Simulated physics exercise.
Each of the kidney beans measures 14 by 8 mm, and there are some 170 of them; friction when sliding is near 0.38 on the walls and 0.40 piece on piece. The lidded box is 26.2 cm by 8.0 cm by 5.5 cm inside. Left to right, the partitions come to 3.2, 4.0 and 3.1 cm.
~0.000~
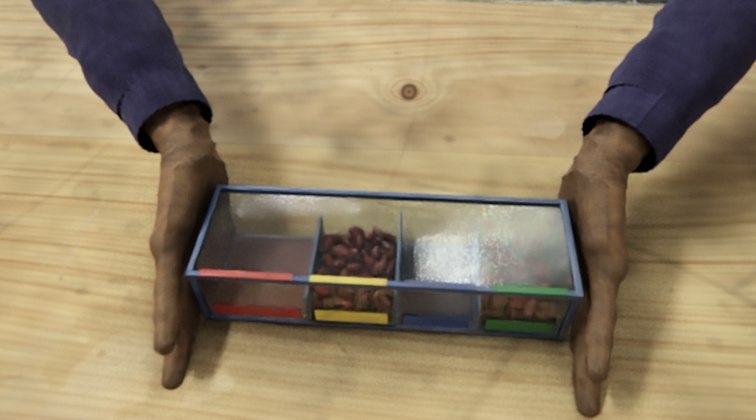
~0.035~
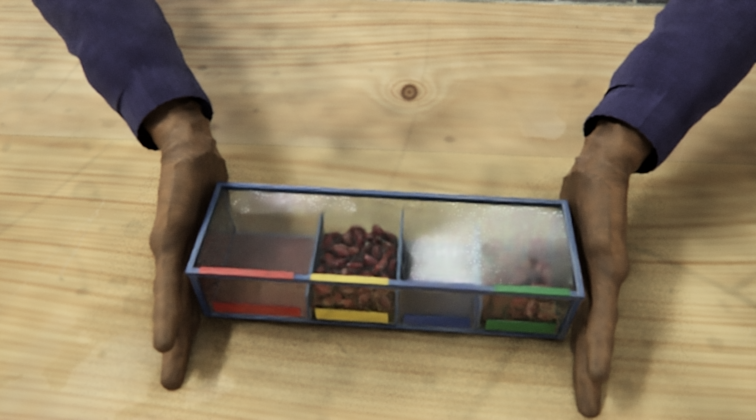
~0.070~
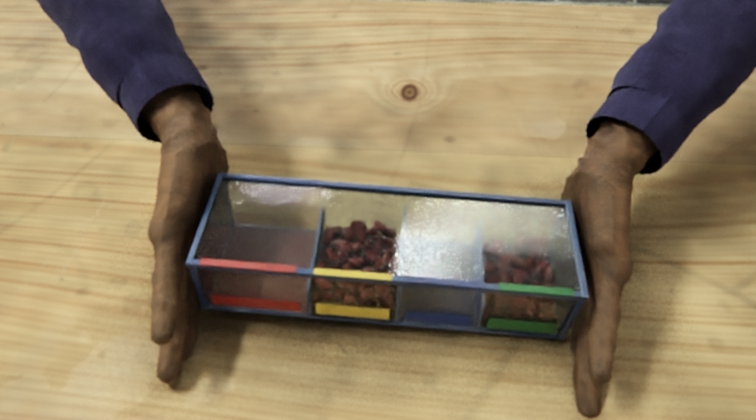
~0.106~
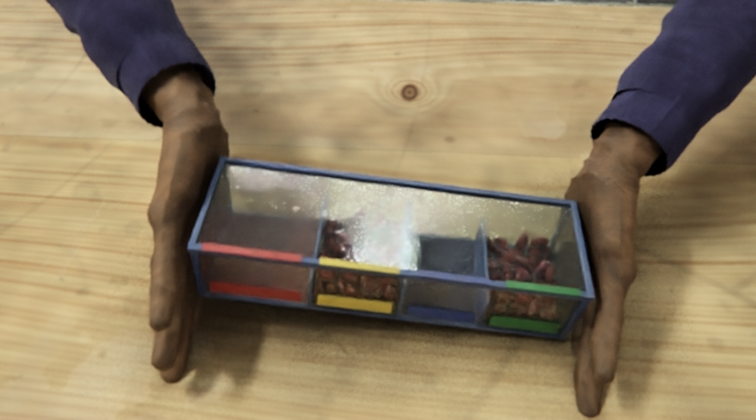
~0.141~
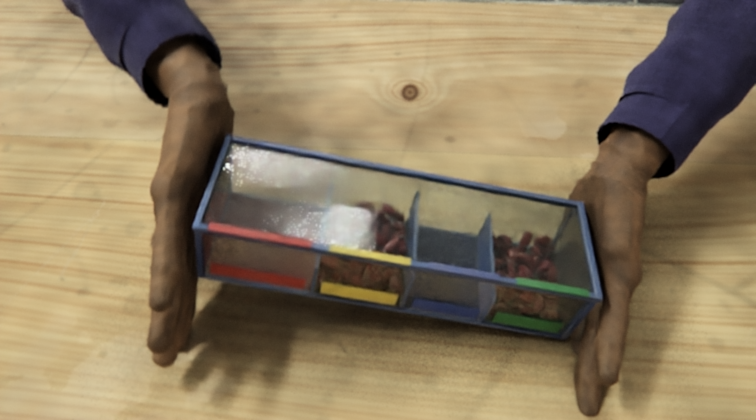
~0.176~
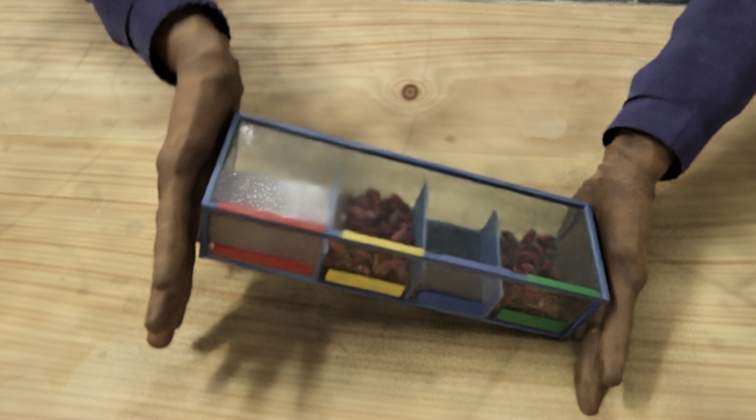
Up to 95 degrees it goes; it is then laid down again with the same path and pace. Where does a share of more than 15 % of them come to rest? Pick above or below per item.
Red = below; blue = below; green = above; yellow = above.
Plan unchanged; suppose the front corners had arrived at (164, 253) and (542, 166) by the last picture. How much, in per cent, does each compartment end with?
Red 55 %; blue 20 %; green 5 %; yellow 20 %.
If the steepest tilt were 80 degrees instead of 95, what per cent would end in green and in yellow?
You'd get green at 45 % and yellow at 50 %.
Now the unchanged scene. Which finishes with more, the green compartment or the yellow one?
Yellow compartment.
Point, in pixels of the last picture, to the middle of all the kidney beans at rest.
Somewhere around (393, 276) in the final frame.
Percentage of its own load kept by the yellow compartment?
I'd estimate about 90 %.
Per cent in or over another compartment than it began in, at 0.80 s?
At that instant it's around 5 per cent.
After 0.80 s, tilt 95 degrees; blue 5 %, green 40 %, yellow 55 %.
After 1.22 s, tilt 41 degrees; green 45 %, yellow 55 %.
After 1.72 s, tilt 0 degrees; green 45 %, yellow 55 %.
In the end, at 2.1 s, red 0 %, blue 0 %, green 45 %, yellow 55 %.
